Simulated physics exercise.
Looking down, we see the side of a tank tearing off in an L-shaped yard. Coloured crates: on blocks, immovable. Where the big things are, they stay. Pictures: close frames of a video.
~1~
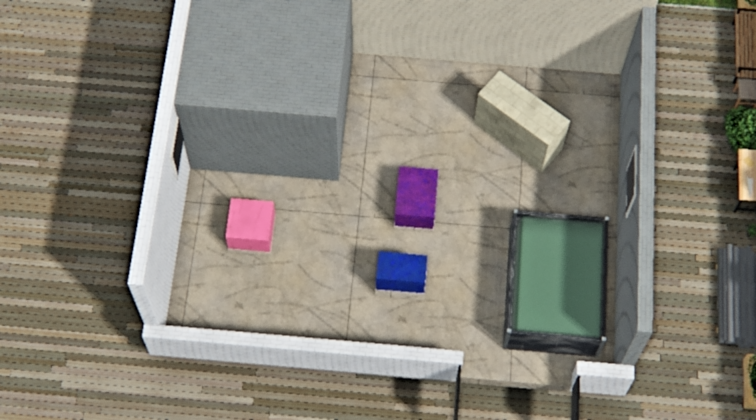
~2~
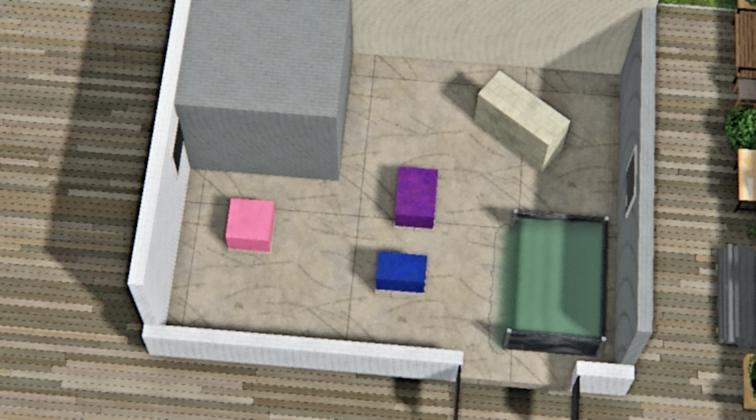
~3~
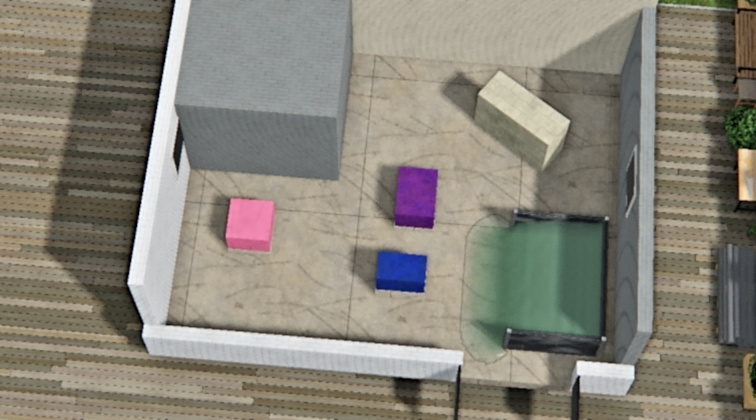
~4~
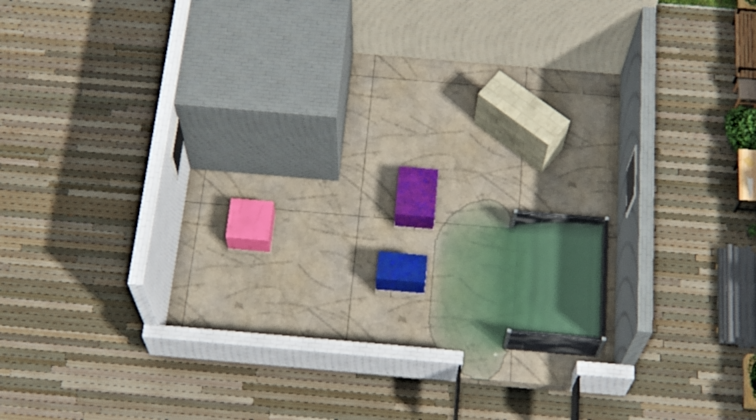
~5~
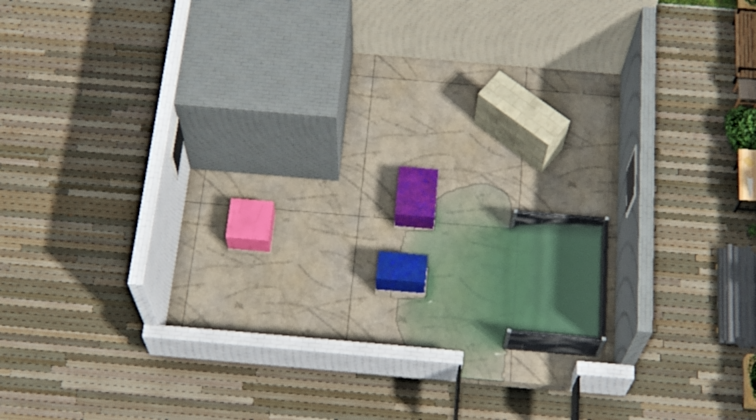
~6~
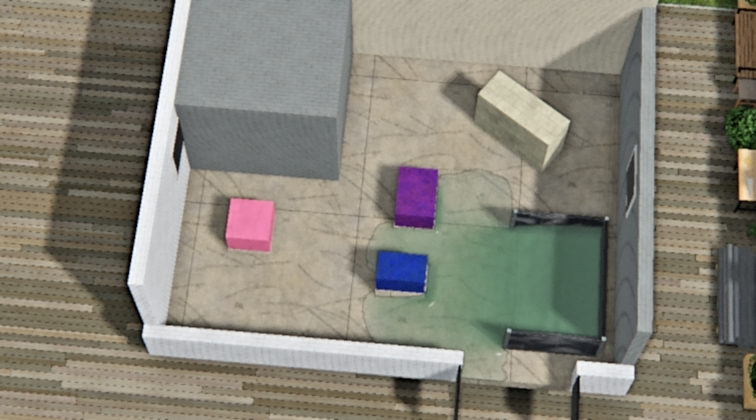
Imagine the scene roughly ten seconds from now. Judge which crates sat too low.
The pink crate was too low. The blue crate was too low. The purple crate was too low.
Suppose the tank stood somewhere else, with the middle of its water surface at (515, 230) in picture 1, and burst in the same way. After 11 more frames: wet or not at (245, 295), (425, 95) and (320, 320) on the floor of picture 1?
Submerged, submerged, submerged.
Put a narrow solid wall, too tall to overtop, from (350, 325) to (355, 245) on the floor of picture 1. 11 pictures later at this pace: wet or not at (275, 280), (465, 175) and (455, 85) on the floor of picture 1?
As listed: Awash, under water, covered.
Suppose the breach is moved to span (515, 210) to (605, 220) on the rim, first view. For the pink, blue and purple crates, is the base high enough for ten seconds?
Going through them, the pink crate is never reached, the blue crate is never reached and the purple crate gets reached.
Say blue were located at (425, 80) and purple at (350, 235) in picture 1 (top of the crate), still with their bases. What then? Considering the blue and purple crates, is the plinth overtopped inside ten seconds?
Briefly, the blue one stays clear and the purple one gets flooded.
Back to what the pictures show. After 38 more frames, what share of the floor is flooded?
Close to 90 %.
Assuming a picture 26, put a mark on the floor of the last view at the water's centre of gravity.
Close to (355, 257), I reckon.
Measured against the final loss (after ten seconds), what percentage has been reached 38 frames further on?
Roughly 60 percent.
A moment on, water covers 40 % of the floor; the pink crate water round its plinth, the blue crate water round its plinth, the purple crate water round its plinth.
Next, water covers 60 % of the floor; the pink crate water round its plinth, the blue crate water round its plinth, the purple crate water round its plinth.
Then, water covers 70 % of the floor; the pink crate water round its plinth, the blue crate water round its plinth, the purple crate water round its plinth.
Later, water covers 90 % of the floor; the pink crate water round its plinth, the blue crate water round its plinth, the purple crate water round its plinth.
In the end, water covers 100 % of the floor; the pink crate was topped, the blue crate was topped, the purple crate was topped.
